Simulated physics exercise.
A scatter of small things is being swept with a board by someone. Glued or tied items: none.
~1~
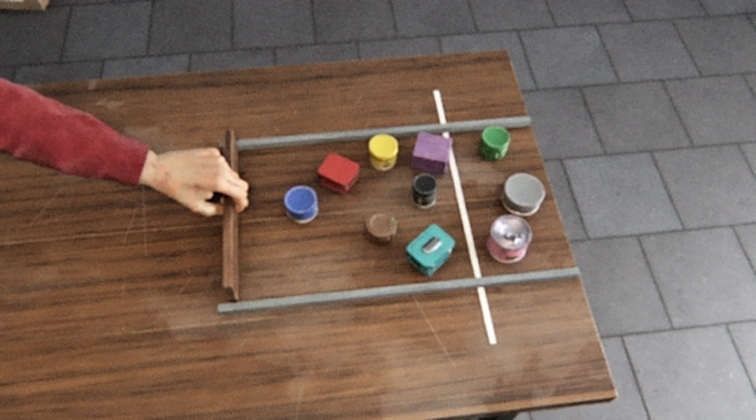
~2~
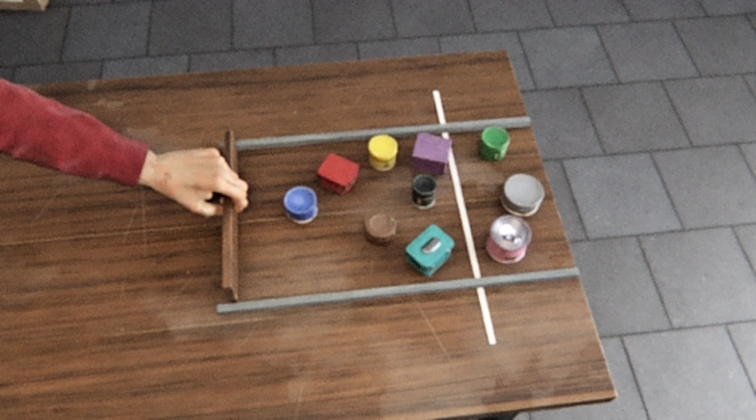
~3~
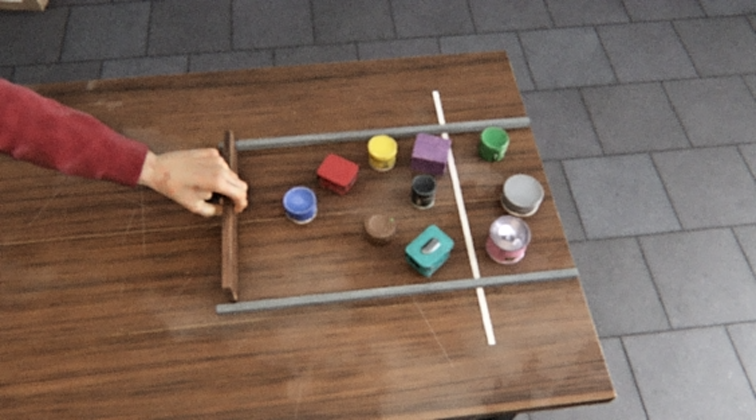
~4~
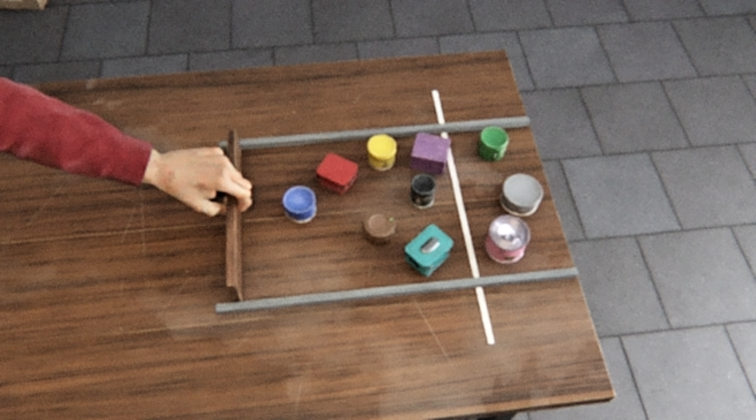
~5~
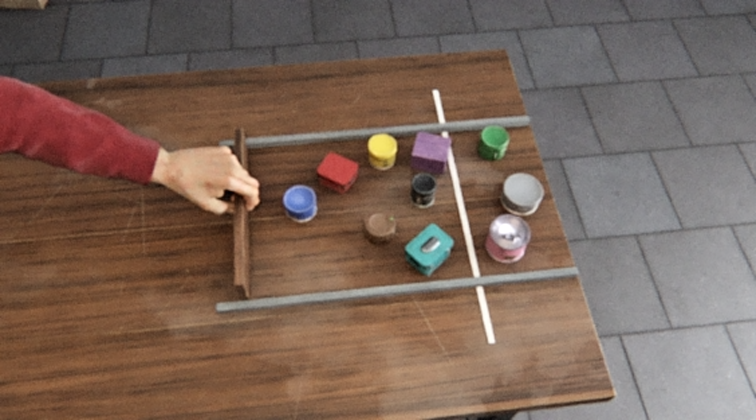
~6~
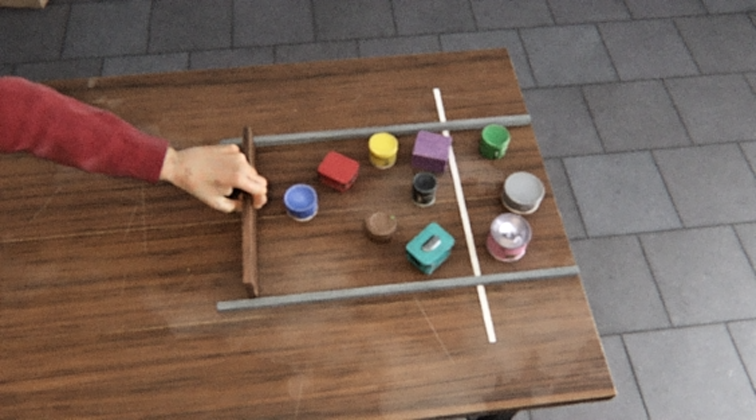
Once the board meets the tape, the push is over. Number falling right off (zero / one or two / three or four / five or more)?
Zero.
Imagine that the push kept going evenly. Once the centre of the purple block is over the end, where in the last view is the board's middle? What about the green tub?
Near (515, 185) and (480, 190).
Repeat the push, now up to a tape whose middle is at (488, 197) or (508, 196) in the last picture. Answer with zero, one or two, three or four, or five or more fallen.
In turn: 1 or 2, then three or four.
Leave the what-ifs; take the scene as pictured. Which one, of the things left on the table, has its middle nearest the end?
Green tub.
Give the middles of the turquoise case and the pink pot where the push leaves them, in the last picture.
Approximately (497, 242) for one, approximately (540, 234) for the other.
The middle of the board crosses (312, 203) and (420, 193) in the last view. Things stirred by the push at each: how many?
Up to then 1, and up to the other point 7.
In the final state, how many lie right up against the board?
At rest, 5 are in contact.
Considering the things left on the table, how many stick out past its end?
The figure is 0.
Early on, none off yet; grey pot at rest near (522, 193); green tub at rest near (494, 142); pink pot at rest near (508, 238).
Finally, the number that fall off is zero.
